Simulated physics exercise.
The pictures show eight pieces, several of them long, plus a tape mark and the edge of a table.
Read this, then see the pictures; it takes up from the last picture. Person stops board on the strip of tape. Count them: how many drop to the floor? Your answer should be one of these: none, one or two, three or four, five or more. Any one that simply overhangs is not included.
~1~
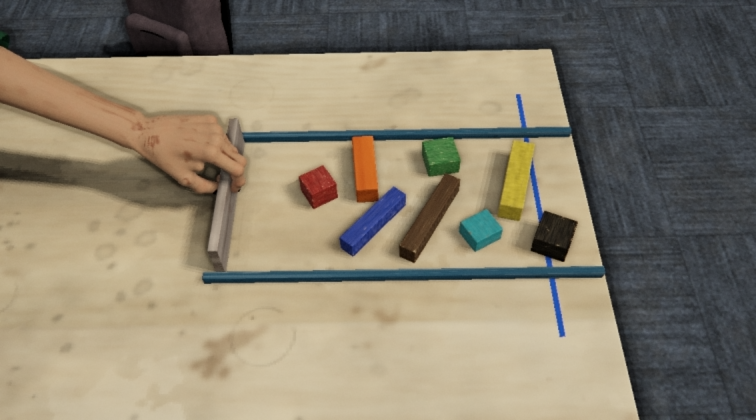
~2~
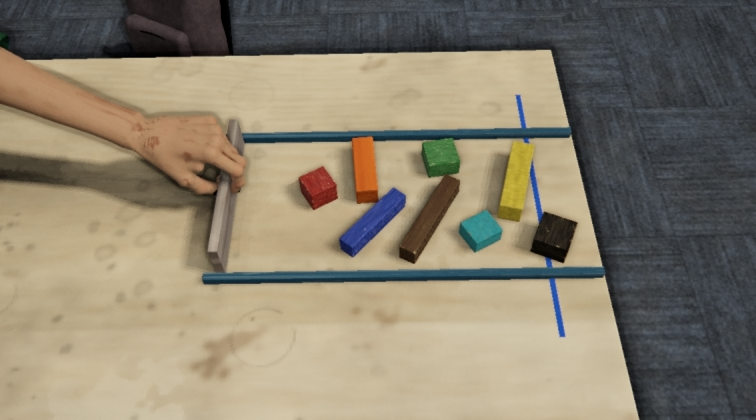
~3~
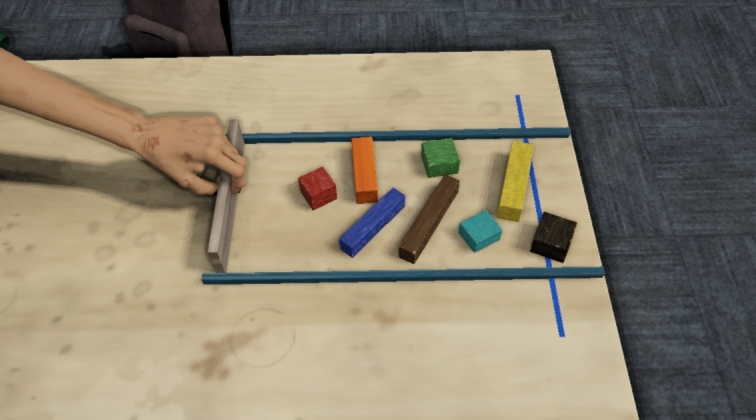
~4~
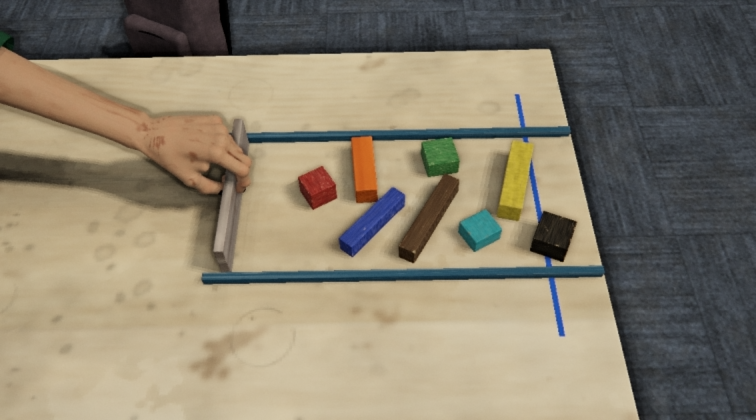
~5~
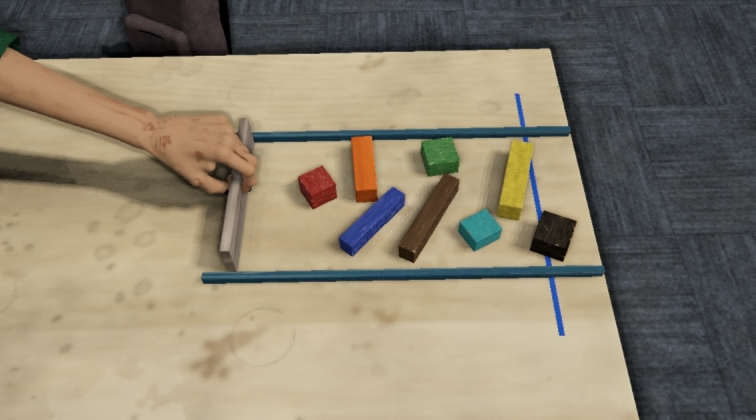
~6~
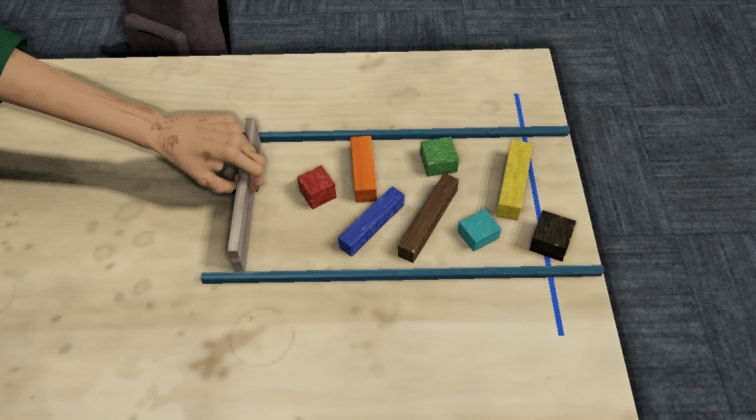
The count is three or four.
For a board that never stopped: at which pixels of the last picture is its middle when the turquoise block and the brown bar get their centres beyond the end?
About (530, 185), and about (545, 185) for the other.
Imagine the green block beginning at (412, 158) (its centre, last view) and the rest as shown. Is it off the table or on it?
Placed there, it does not drop.
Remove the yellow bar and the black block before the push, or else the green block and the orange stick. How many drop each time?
Counts - first: 1, second: 2.
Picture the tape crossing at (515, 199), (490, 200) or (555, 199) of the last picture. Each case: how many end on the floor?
Try by try, 2, 0 and 5.
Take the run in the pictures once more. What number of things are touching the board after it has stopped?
The count in contact is 3.
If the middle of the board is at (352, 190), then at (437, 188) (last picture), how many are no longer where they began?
The number moved is 3 and then 7.
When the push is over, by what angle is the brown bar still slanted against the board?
Some 30 degrees.
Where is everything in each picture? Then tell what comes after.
In the first picture, black block (554, 236); yellow bar (516, 180); turquoise block (481, 230); board (228, 192); tape (538, 200).
In the second picture, yellow bar (516, 180); brown bar (430, 218).
In the third picture, turquoise block (480, 231); green block (440, 158).
In the fourth picture, black block (553, 236); orange stick (364, 169).
In the fifth picture, yellow bar (515, 179); red block (318, 187).
In the sixth picture, black block (553, 236); yellow bar (515, 179); turquoise block (479, 230); board (246, 192); tape (536, 199).
Soon after, none off yet; black block at rest near (553, 236); yellow bar at rest near (515, 179); turquoise block at rest near (479, 230).
Then, none off yet; black block at rest near (557, 236); yellow bar moved a little near (532, 179); turquoise block moved about its own width near (517, 237).
At rest, the number that fall off is three or four; fallen, turquoise block, yellow bar and black block.
